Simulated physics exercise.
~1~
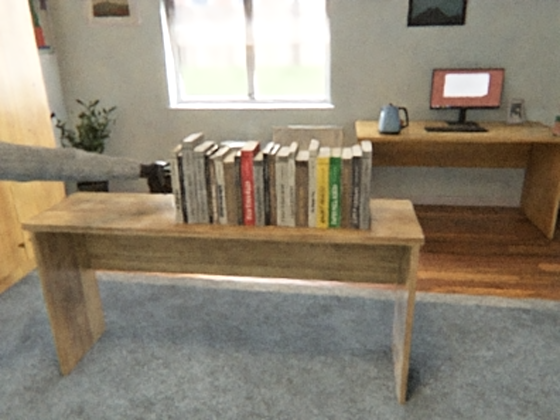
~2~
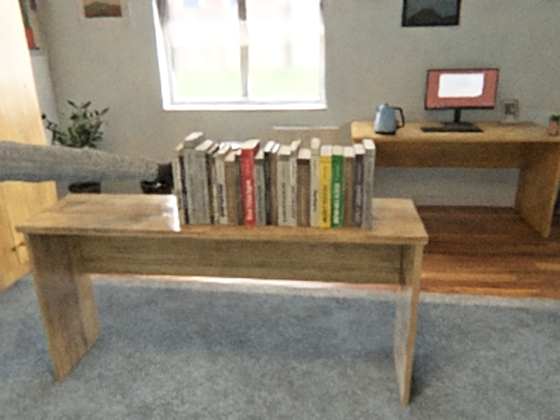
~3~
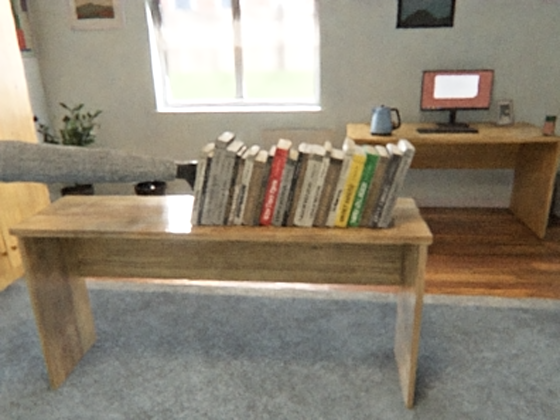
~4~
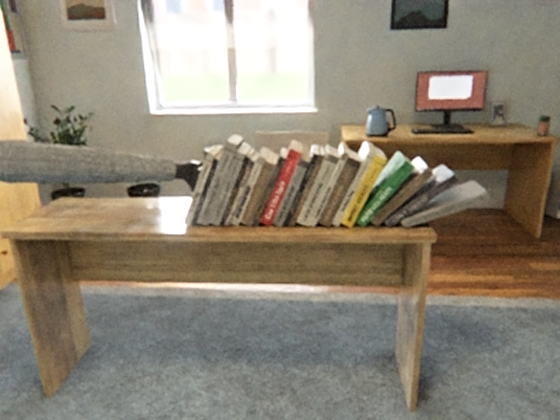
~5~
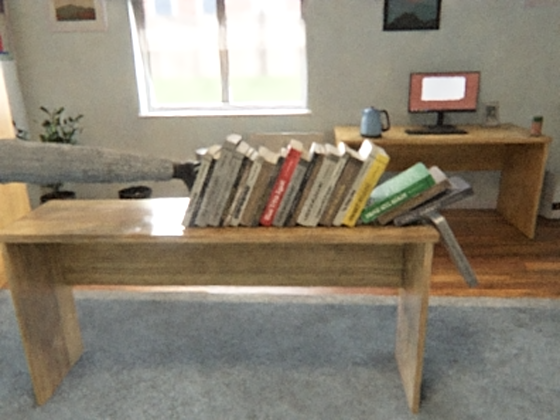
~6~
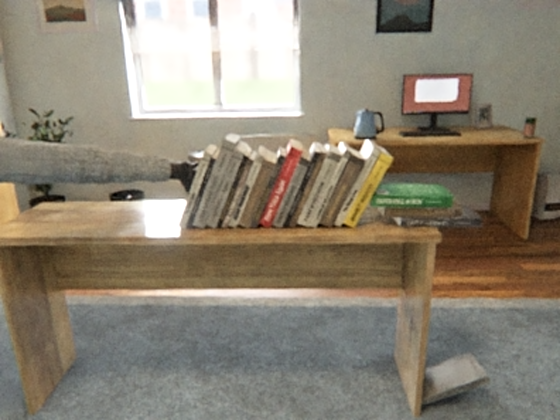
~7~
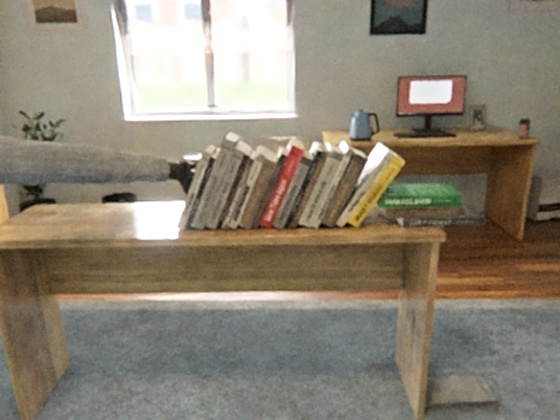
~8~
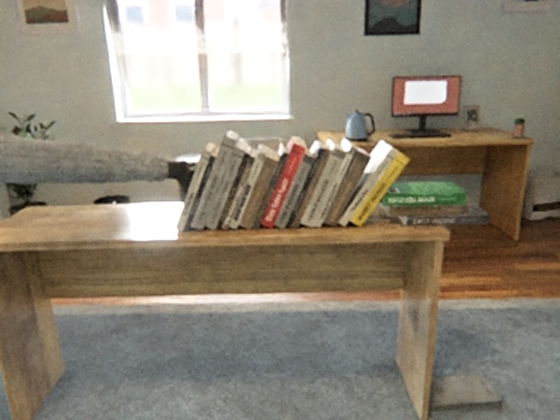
A row of books gets shoved right and leans over, and one drops off the table.
